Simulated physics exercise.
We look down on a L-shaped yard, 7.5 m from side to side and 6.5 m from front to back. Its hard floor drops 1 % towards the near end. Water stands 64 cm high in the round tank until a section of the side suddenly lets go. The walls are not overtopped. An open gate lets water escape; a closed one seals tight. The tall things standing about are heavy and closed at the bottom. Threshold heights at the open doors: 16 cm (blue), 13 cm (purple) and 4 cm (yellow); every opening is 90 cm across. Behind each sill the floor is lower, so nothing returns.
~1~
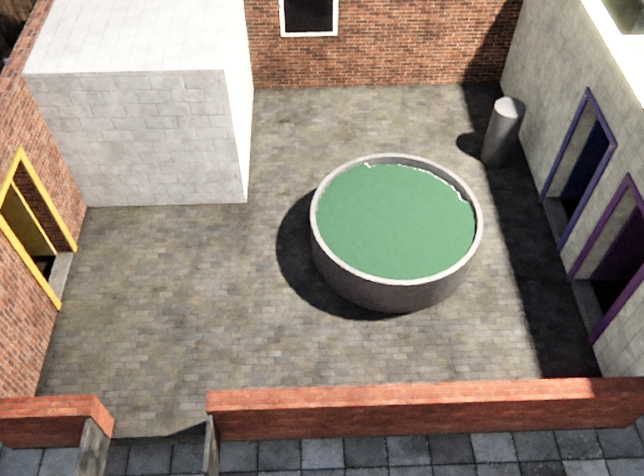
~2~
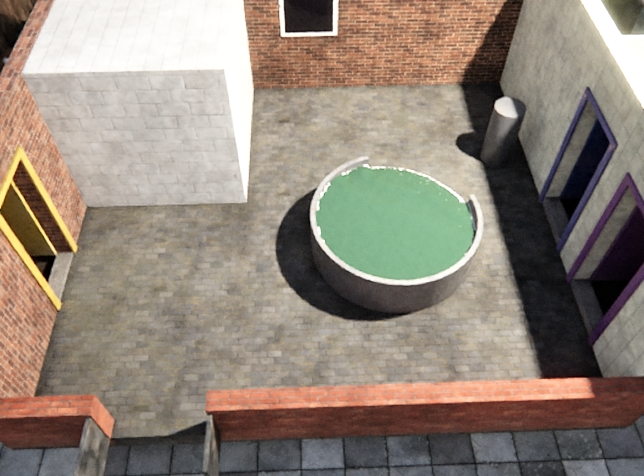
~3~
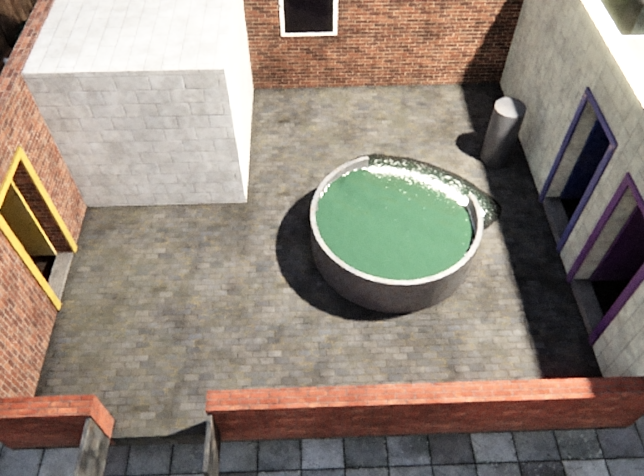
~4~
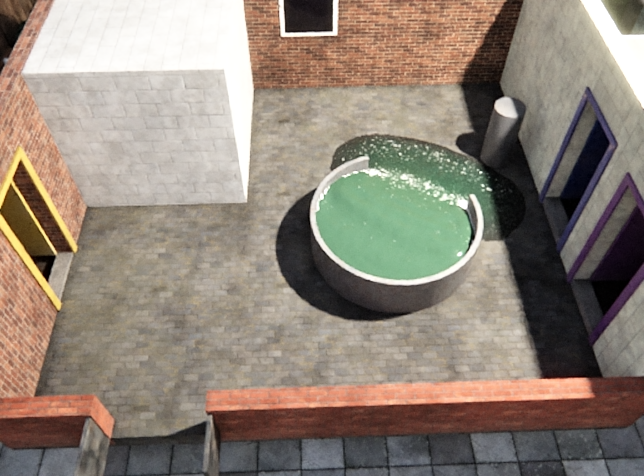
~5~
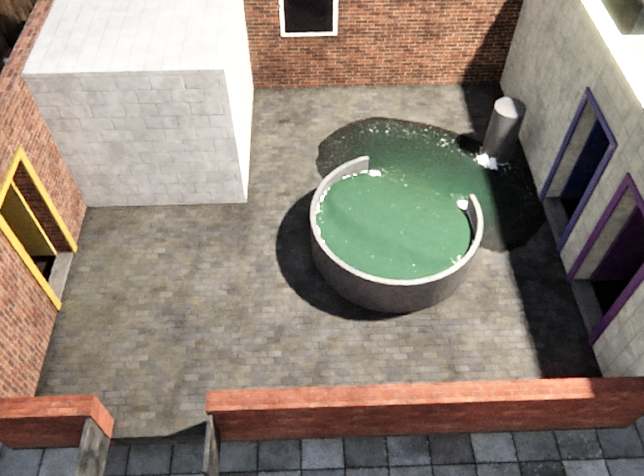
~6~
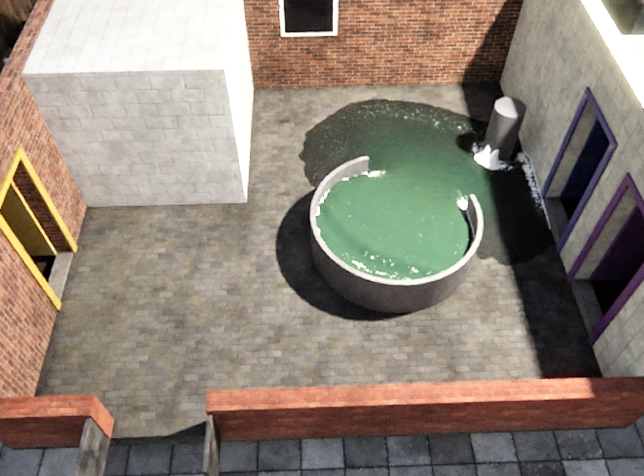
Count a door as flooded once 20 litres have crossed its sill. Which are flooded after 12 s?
The water let in: At the blue door it does not reach the limit; at the purple door it keeps below the limit; at the yellow door it does not reach the limit.
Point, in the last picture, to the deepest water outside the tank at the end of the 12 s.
At about (28, 421).
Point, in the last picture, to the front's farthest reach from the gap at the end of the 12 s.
Near (28, 421).
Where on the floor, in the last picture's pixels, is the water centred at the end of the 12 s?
Around (357, 243).
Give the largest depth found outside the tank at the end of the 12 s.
Roughly 13 cm.
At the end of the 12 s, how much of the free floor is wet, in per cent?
About 95 per cent.
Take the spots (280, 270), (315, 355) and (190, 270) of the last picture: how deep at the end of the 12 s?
In that order: 8, 8 and 4 cm.
A moment later water covers 30 % of the floor and is deepest (40 cm) near (488, 83); blue door 10 cm at the sill, 0 L in, purple door not reached, yellow door not reached.
Soon after water covers 35 % of the floor and is deepest (43 cm) near (503, 101); blue door 10 cm at the sill, 0 L in, purple door 2 cm at the sill, 0 L in, yellow door not reached.
Next water covers 50 % of the floor and is deepest (29 cm) near (489, 148); blue door 8 cm at the sill, 0 L in, purple door 3 cm at the sill, 0 L in, yellow door not reached.
Later on water covers 80 % of the floor and is deepest (16 cm) near (327, 411); blue door 10 cm at the sill, 0 L in, purple door 5 cm at the sill, 0 L in, yellow door not reached.
At the end water covers 95 % of the floor and is deepest (13 cm) near (28, 421); blue door 7 cm at the sill, 0 L in, purple door 9 cm at the sill, 0 L in, yellow door 5 cm at the sill, 0 L in.
